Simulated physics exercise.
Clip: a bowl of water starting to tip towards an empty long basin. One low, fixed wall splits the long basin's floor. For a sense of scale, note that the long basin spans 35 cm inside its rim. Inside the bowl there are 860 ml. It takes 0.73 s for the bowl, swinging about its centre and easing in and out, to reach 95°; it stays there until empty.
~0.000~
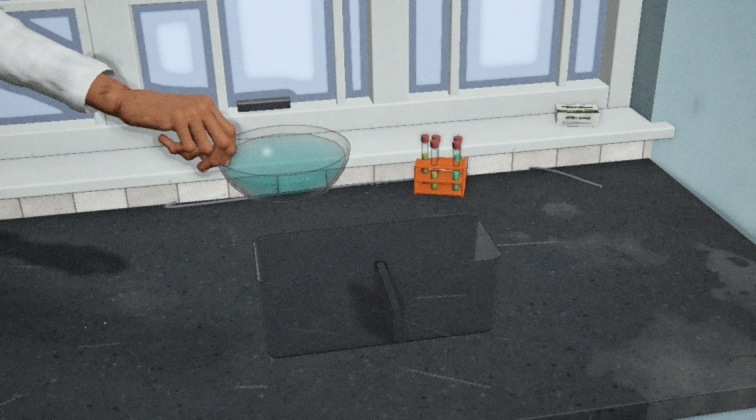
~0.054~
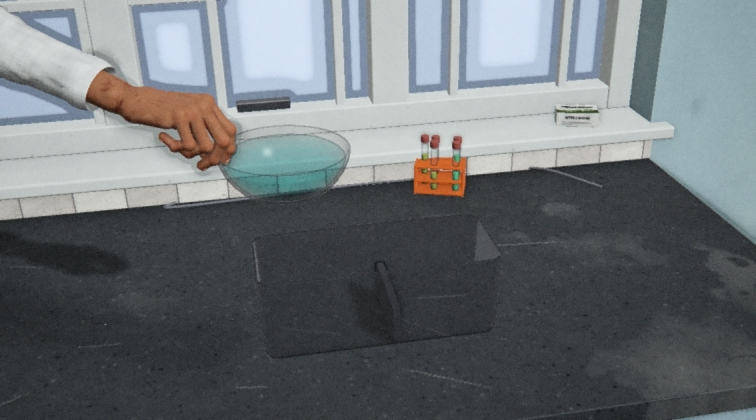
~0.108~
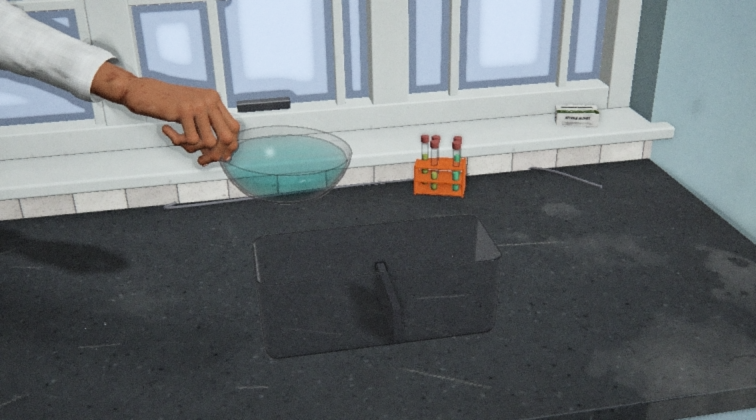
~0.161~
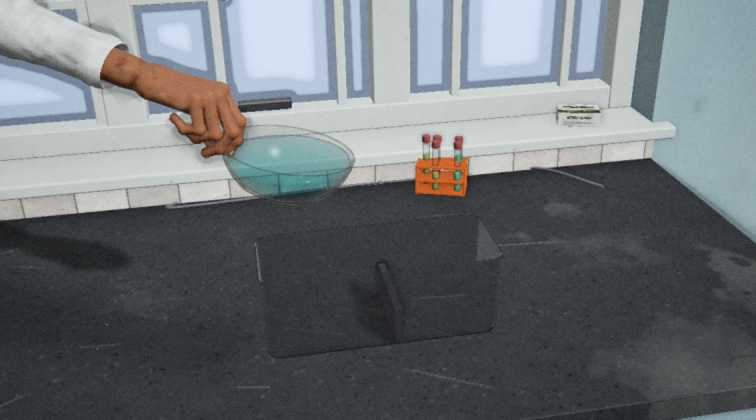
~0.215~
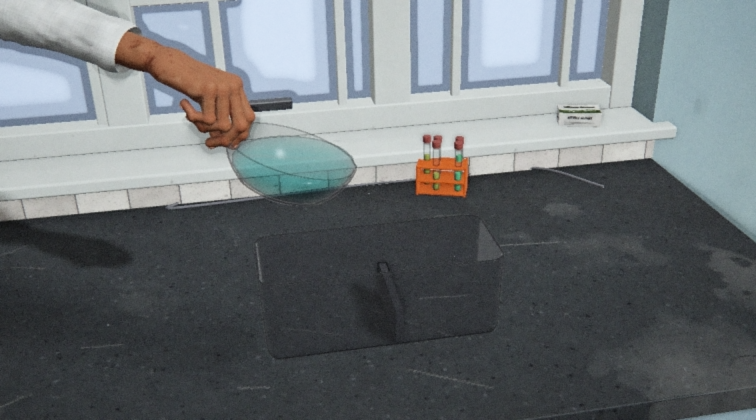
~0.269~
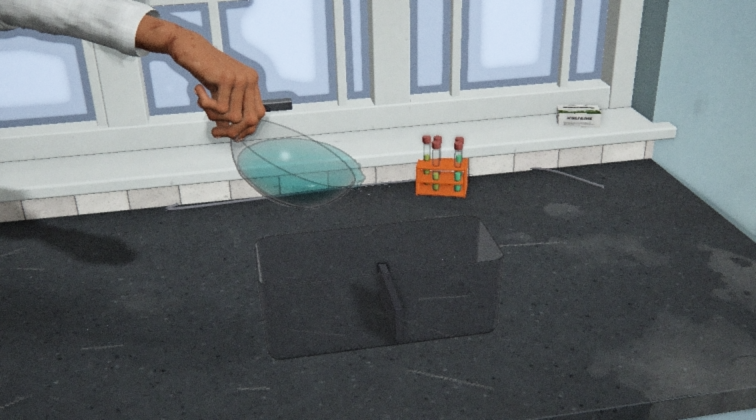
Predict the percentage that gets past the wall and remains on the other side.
The other side holds about 53 % in the end.
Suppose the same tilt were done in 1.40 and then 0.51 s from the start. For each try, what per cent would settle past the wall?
The first try gives 70 percent and the second 45 percent.
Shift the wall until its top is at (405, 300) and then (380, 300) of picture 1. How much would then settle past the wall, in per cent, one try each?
Try 1: 35 %; try 2: 60 %.
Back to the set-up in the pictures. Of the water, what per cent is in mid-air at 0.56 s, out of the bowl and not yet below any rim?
About 36 per cent.
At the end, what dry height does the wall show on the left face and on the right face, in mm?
The left comes to roughly 44 mm and the right to roughly 34 mm.
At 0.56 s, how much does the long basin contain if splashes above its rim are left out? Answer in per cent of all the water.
Fraction in basin: Approx. 52%.
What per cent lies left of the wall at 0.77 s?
Roughly 38 in a hundred.
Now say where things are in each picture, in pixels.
It leans 0°; its right rim is at (349, 144); the water meets the walls at (220, 159) and (345, 148); the long basin's rim runs from (254, 261) to (490, 236); the wall's top is at (388, 285), in the first frame.
It leans 1°; its right rim is at (349, 146); the water meets the walls at (220, 159) and (345, 150), in the second frame.
It leans 5°; its right rim is at (350, 150); the water meets the walls at (222, 157) and (347, 152), in the third frame.
It leans 11°; its right rim is at (353, 156); the water meets the walls at (226, 155) and (350, 154), in the fourth frame.
It leans 19°; its right rim is at (355, 165); the water meets the walls at (231, 155) and (355, 160); 1 per cent is over the edge, in the fifth frame.
It leans 28°; its right rim is at (353, 176); the water meets the walls at (236, 158) and (341, 165); 9 per cent is over the edge, in the sixth frame.
After 0.56 s the tilt is 82° and 10 per cent is still to pour, 10 is left of the wall and 42 right of it.
After 0.77 s the tilt is 95° and 0 per cent is still to pour, 37 is left of the wall and 51 right of it.
After 0.99 s the tilt is 95° and 0 per cent is still to pour, 40 is left of the wall and 53 right of it.
After 1.23 s the tilt is 95° and 0 per cent is still to pour, 40 is left of the wall and 53 right of it.
In the end 40 per cent lies left of the wall, 53 right of it and 7 outside.
